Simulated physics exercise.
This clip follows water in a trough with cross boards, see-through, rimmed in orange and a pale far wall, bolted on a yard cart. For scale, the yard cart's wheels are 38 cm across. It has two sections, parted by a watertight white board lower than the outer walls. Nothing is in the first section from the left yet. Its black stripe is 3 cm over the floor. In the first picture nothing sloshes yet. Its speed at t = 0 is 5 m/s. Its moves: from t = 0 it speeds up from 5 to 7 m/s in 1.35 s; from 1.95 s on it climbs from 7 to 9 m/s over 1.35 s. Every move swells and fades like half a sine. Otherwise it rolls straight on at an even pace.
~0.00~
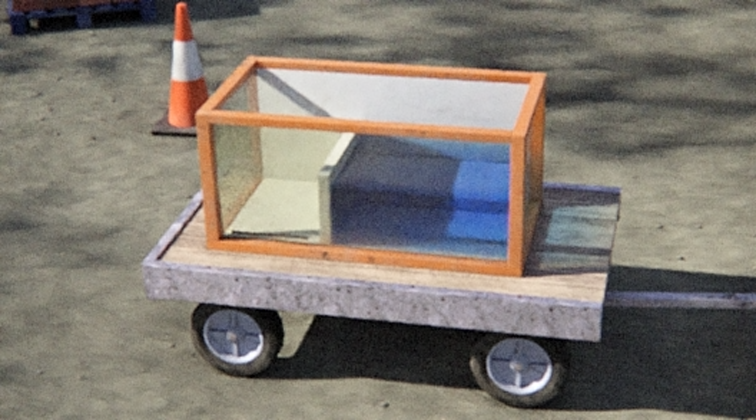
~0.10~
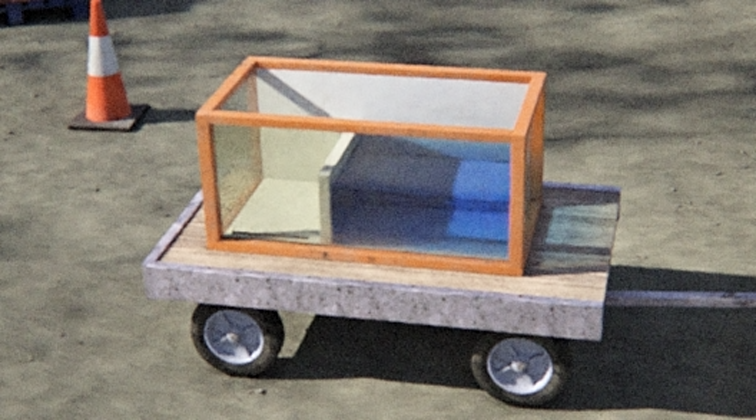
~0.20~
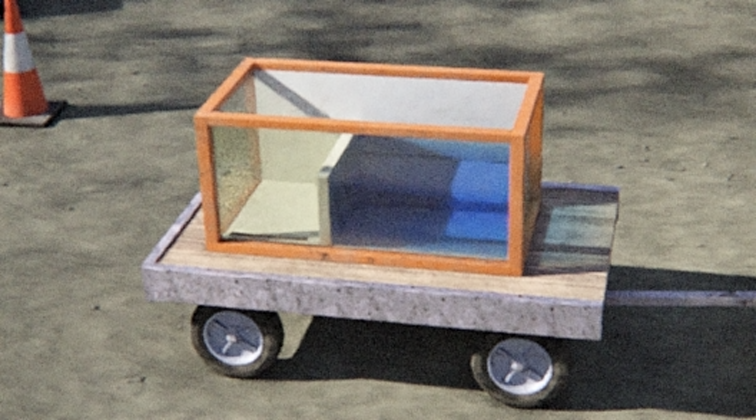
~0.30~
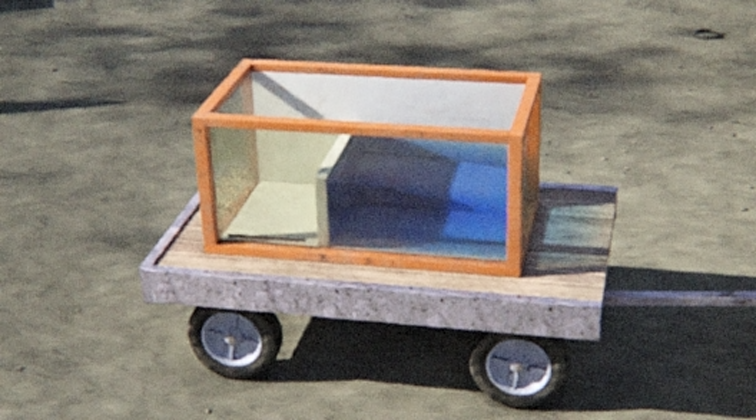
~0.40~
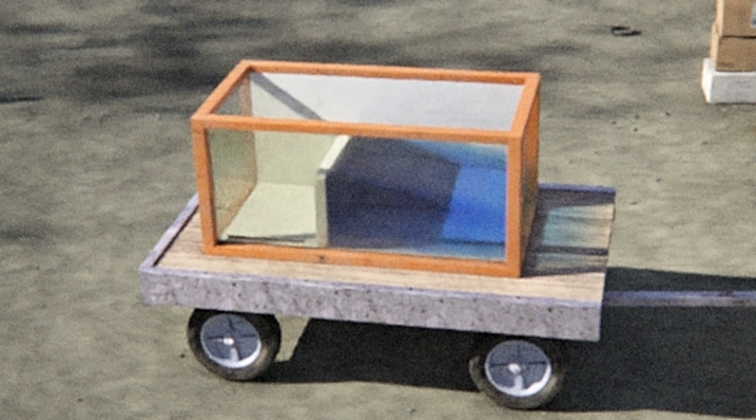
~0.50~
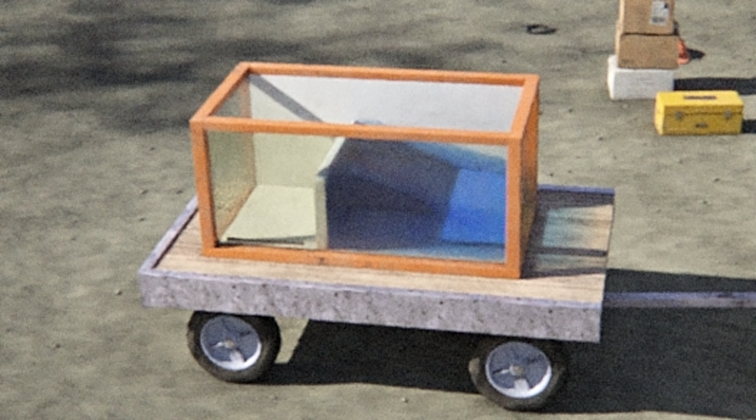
In the video, a flat yard cart rolls right, carrying an orange-rimmed, see-through trough with blue water right of a cross board. The water shifts slightly as an orange cone passes out of view and stacked boxes and a yellow toolbox appear.
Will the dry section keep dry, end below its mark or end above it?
At rest it is above the mark.
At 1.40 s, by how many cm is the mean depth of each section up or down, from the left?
In cm: 4 up, 3 down.
By 1.40 s the sections hold 4, 24 cm, left to right.
By 2.50 s the sections hold 4, 24 cm, left to right.
By 3.80 s the sections hold 6, 23 cm, left to right.
By 6.28 s the sections hold 6, 23 cm, left to right.
